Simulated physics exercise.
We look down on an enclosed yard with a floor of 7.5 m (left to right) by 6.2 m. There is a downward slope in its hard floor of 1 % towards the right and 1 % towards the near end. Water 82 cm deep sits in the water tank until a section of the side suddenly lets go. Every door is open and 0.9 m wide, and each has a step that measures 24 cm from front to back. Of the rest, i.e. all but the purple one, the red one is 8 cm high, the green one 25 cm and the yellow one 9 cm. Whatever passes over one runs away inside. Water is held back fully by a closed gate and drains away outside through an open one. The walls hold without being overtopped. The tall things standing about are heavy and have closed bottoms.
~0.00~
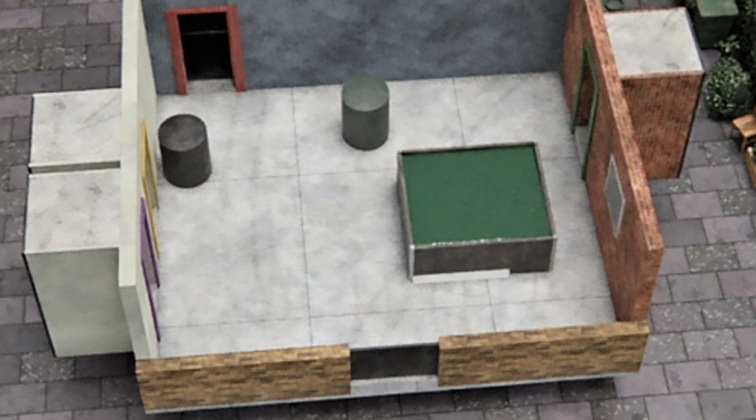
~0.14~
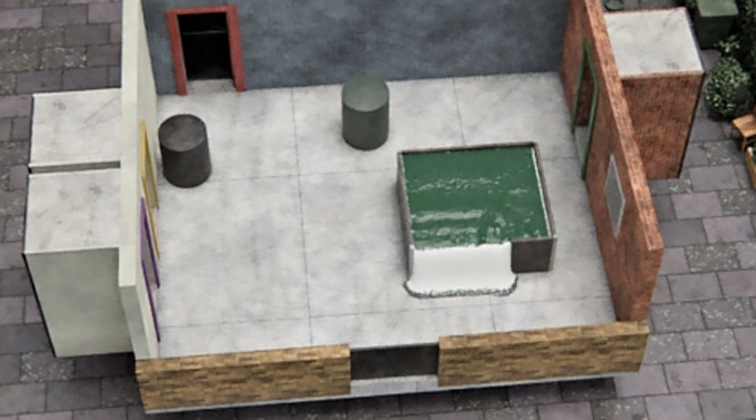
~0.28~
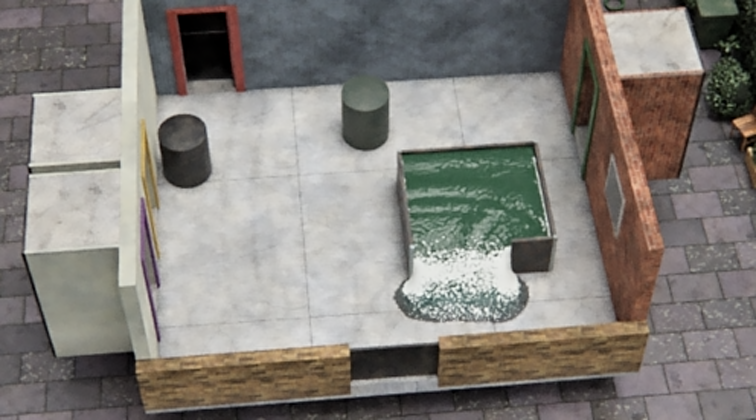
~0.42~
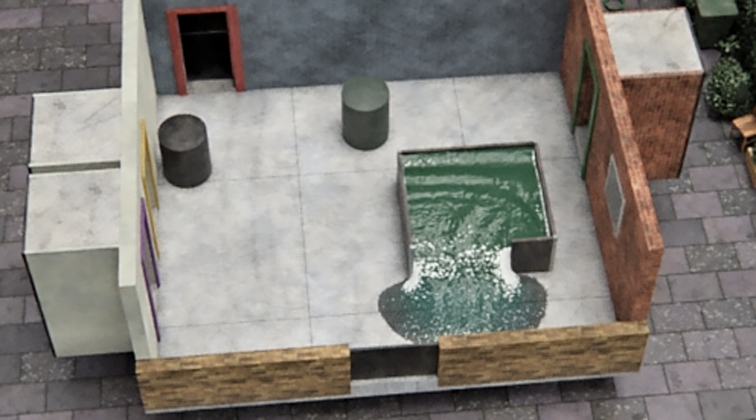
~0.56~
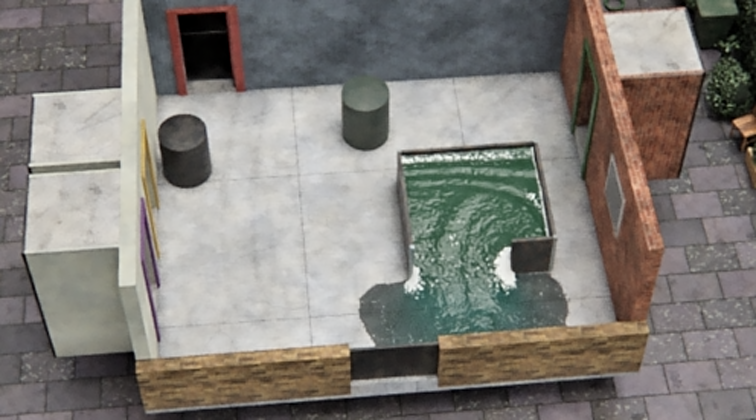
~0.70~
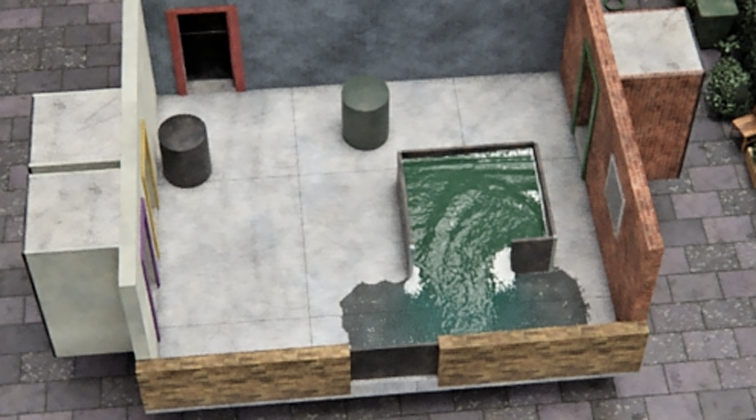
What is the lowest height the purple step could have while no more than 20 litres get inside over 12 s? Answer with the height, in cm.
21 cm.
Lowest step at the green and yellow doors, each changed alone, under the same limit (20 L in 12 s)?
Some 10.5 cm for green, some 10.5 cm for yellow.
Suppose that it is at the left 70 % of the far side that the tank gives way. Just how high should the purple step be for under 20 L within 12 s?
Then something near 10.0 cm.
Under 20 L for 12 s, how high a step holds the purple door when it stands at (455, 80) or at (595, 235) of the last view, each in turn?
About 6.0 and 10.0 cm.
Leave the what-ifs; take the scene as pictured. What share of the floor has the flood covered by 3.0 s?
Roughly 50 percent.
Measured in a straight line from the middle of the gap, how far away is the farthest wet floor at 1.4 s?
About 4.0 m.
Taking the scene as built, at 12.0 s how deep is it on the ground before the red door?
Depth: Near 9.0 cm.
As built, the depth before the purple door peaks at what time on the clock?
Some 3.2 s, more or less.
After 1.4 s water covers 15 % of the floor, deepest (60 cm) near (463, 364); it has not reached the purple door.
After 3.0 s water covers 50 % of the floor, deepest (42 cm) near (617, 353); 26 cm at the purple door, 20 litres in over its 15 cm step.
After 12.0 s water covers 100 % of the floor, deepest (16 cm) near (396, 369); 6 cm at the purple door, 68 litres in over its 15 cm step.
At the purple door as built, the water arrived by 2.3 s and peaked near 27 cm at 3.2 s.
With a step of 17.5 cm, 43 litres would have come in within the 12 s; with 24 cm, 7 litres. So under 20 litres takes about 21 cm.
